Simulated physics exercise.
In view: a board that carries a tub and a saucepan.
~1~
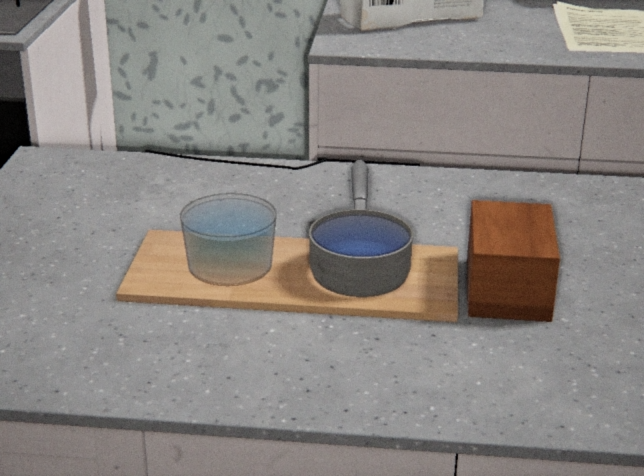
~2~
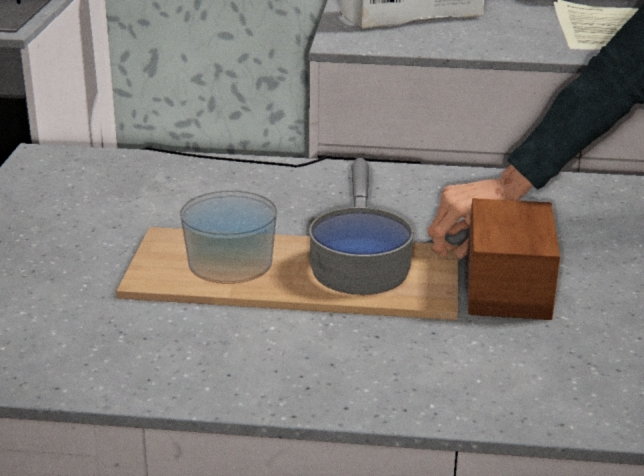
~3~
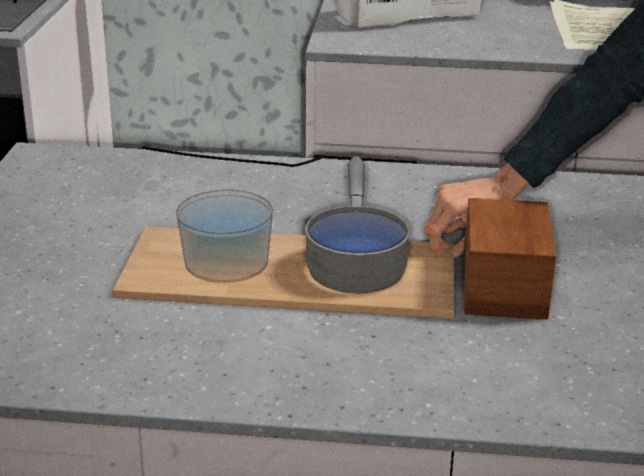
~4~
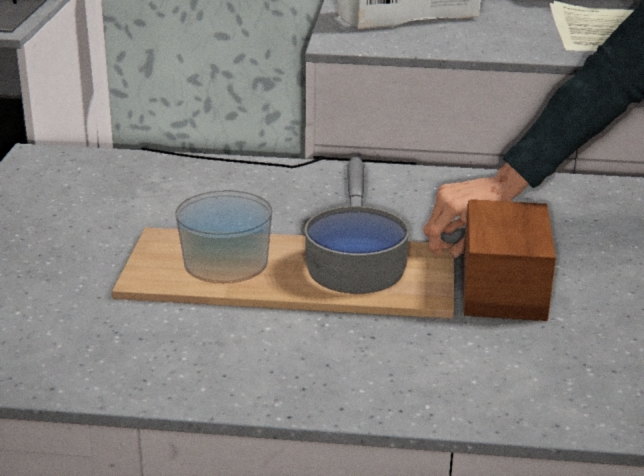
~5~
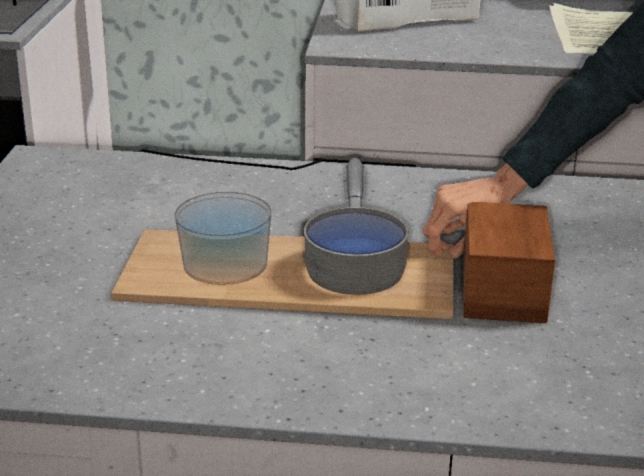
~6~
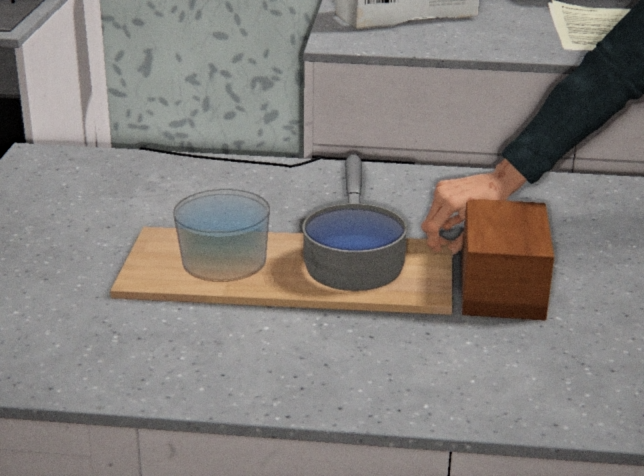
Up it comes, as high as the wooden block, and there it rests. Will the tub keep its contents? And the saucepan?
On the left the tub slops over, on the right the saucepan slops over.
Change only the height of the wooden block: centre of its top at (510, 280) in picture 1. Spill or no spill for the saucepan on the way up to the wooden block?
My call: Copes.
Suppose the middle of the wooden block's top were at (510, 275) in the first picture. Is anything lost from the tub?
In that case: Is safe.
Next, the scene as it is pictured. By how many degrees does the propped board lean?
About 13°.
Shortly, the board slopes by about 7°; tub, none is lost; saucepan, none is lost.
Then, the board slopes by about 15°; tub, it has lost some; saucepan, it has lost some.
At the finish, the board slopes by about 13°, resting on the wooden block; tub, it has lost some; saucepan, it has lost some.
